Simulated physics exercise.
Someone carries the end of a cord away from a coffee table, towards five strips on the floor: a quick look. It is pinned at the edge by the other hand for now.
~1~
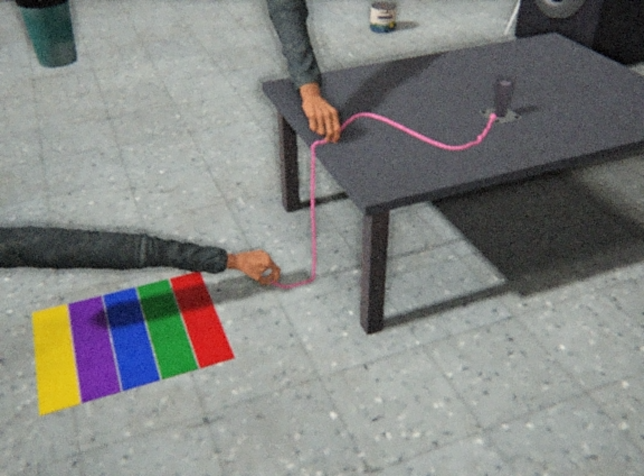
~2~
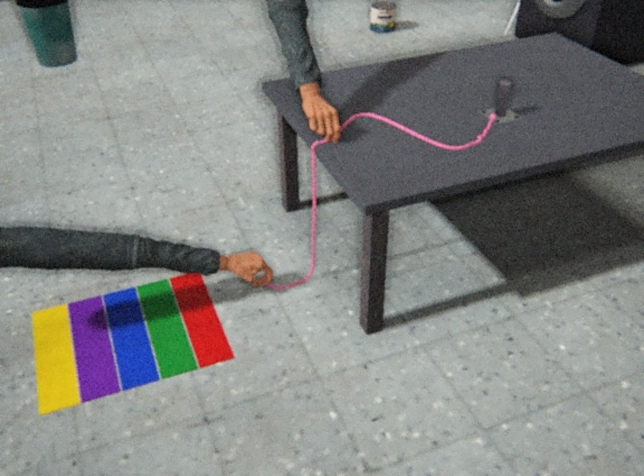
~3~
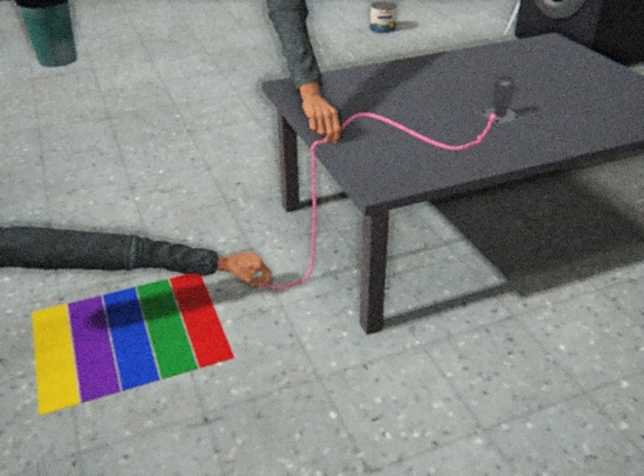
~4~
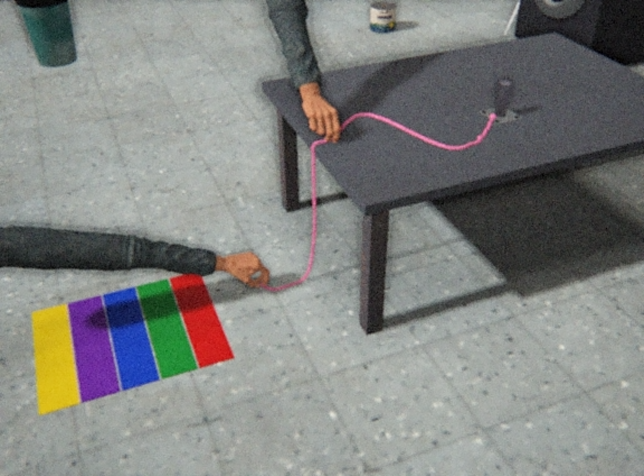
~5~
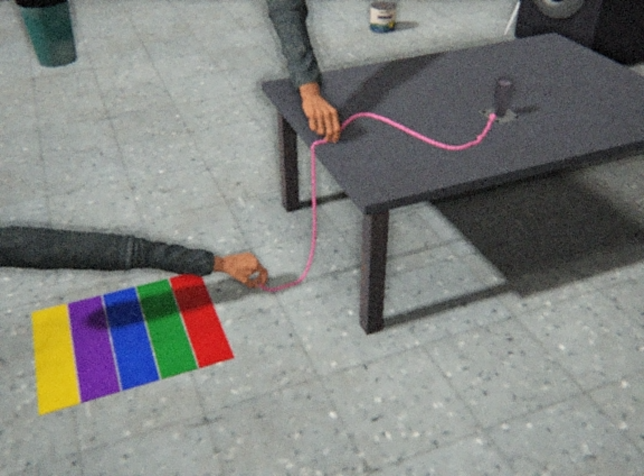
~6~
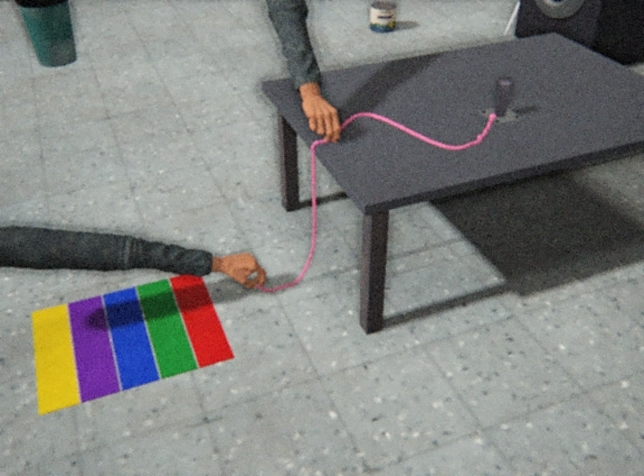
A hand inches a pink cord's end left near colored strips while another pins it.
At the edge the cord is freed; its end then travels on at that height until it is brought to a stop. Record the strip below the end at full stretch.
Below the end: Yellow.
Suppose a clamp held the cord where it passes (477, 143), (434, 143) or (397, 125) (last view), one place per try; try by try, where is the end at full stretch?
Expect roughly (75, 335) for the first, (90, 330) for the second and (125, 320) for the third.
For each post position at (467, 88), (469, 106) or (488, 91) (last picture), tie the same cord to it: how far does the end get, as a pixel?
Try by try: (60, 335), (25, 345) and (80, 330).
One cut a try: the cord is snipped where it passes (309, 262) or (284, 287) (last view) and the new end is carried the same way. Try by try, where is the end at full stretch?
One per try, the spots are (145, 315) and (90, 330).
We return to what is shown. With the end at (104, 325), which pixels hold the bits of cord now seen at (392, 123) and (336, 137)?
Around (339, 145) and around (292, 218).
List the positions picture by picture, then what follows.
In the first picture, end (272, 281); red (211, 345); green (175, 356); blue (137, 366); purple (98, 378); yellow (58, 389).
In the second picture, end (265, 283); cord through (486, 133) (432, 142) (371, 115) (330, 140) (314, 203) (313, 262).
In the third picture, end (263, 284).
In the fourth picture, end (261, 284); cord through (486, 133) (432, 142) (371, 115) (330, 140) (314, 203) (311, 262).
In the fifth picture, end (259, 284).
In the sixth picture, end (258, 285); cord through (486, 133) (432, 142) (371, 115) (330, 140) (314, 202) (308, 263).
A little later, end near (104, 325); over purple.
Next, end near (69, 334); over yellow.
When it is tight, end near (47, 340); over yellow. Over yellow.
